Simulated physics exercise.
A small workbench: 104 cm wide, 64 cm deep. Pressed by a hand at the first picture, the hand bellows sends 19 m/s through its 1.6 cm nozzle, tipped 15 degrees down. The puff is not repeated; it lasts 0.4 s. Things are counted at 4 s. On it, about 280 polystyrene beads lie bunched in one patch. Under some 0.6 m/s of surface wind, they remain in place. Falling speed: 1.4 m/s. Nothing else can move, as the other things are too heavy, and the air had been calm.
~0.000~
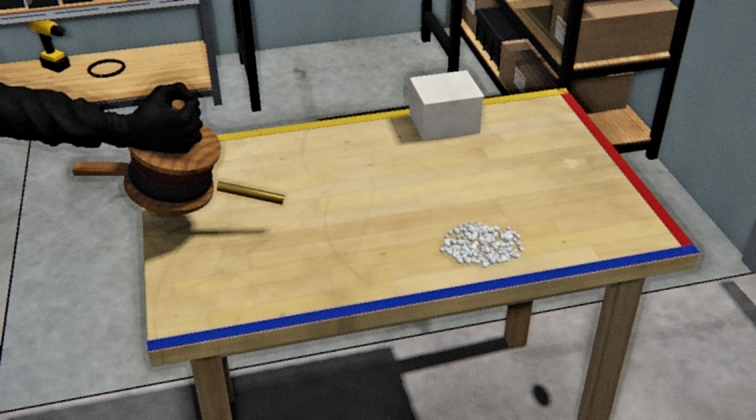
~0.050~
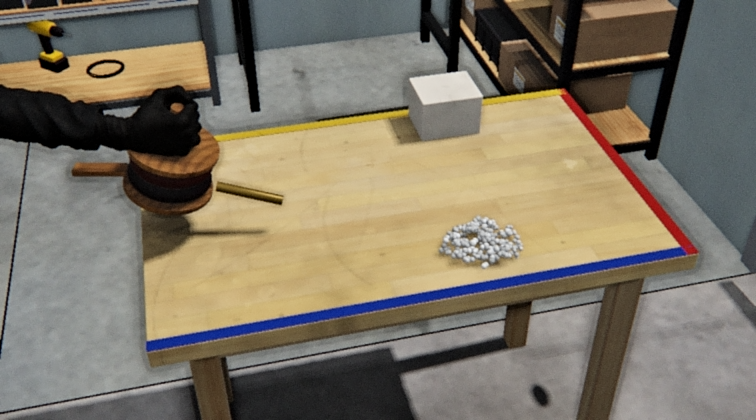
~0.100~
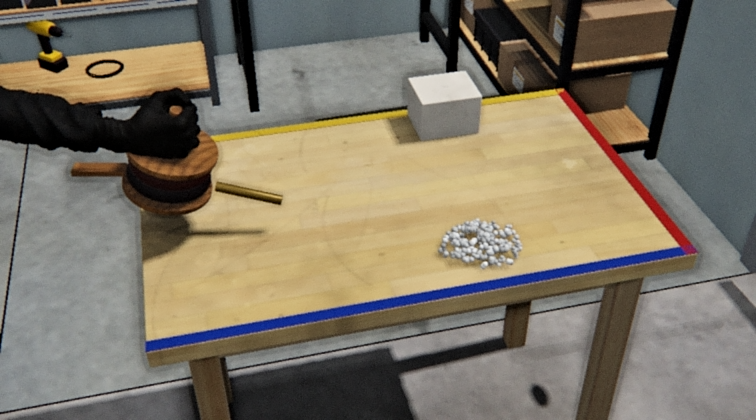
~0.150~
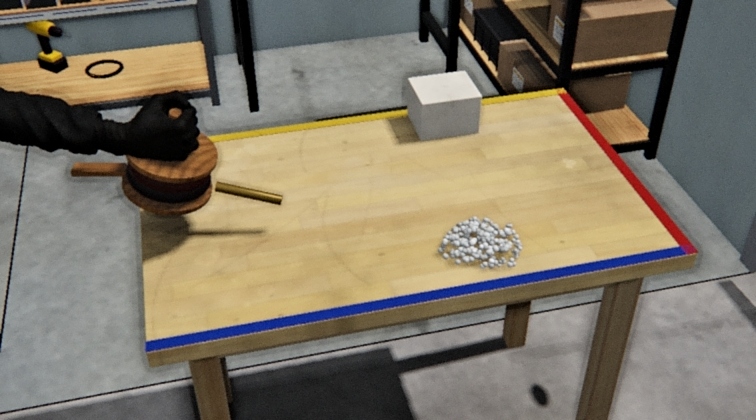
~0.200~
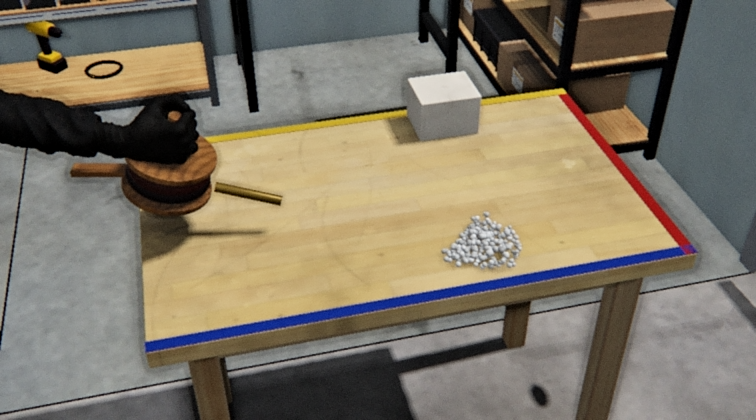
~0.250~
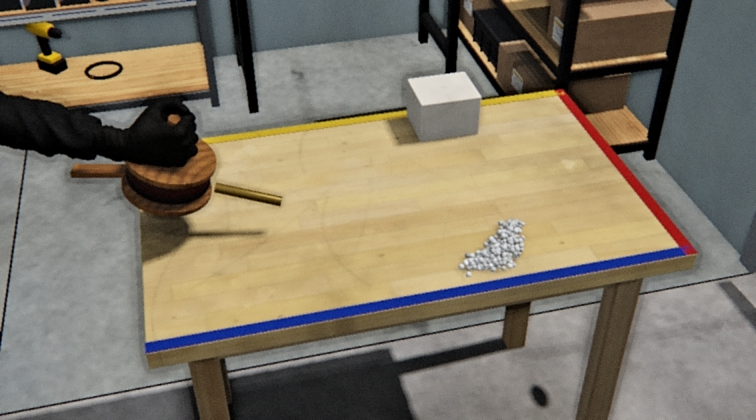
To begin with, a black-gloved hand presses on round wooden bellows at the left of a workbench, its nozzle pointing toward a patch of small white beads, with a white block behind. The patch thins near its middle, then bunches up, and finally shifts slightly right into a narrower, slanted cluster.
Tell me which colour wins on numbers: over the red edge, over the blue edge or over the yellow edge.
The blue edge wins.
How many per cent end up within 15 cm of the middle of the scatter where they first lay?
About 0 %.
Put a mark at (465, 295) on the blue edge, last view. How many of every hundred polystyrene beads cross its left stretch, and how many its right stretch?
Estimate: Left ~ 0 %; right ~ 80 %.
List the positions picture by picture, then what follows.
In the first picture, the middle of the polystyrene beads is near (485, 246), none has stirred yet and the mouth of the hand bellows is at (284, 200).
In the second picture, the middle of the polystyrene beads is near (484, 242), none has stirred yet, the red edge is centred on (623, 160), the blue edge is centred on (440, 300) and the yellow edge is centred on (361, 117).
In the third picture, the middle of the polystyrene beads is near (484, 242), none has stirred yet and the top of a block is at (445, 87).
In the fourth picture, the middle of the polystyrene beads is near (484, 242) and none has stirred yet.
In the fifth picture, the middle of the polystyrene beads is near (485, 248), the farthest in sight from the hand bellows is at (519, 250) and about 10 % have left their places.
In the sixth picture, the middle of the polystyrene beads is near (504, 251), the farthest in sight from the hand bellows is at (522, 225) and about 65 % have left their places.
After 0.8 s, 25 % are over the red edge, 75 % over the blue edge and 0 % over the yellow edge; 100 % are gone or lie where they will stay.
After 1.3 s, 25 % are over the red edge, 75 % over the blue edge and 0 % over the yellow edge; 100 % are gone or lie where they will stay.
After 2.2 s, 25 % are over the red edge, 75 % over the blue edge and 0 % over the yellow edge; 100 % are gone or lie where they will stay.
After 4.0 s, at the end, 25 % are over the red edge, 75 % over the blue edge and 0 % over the yellow edge.
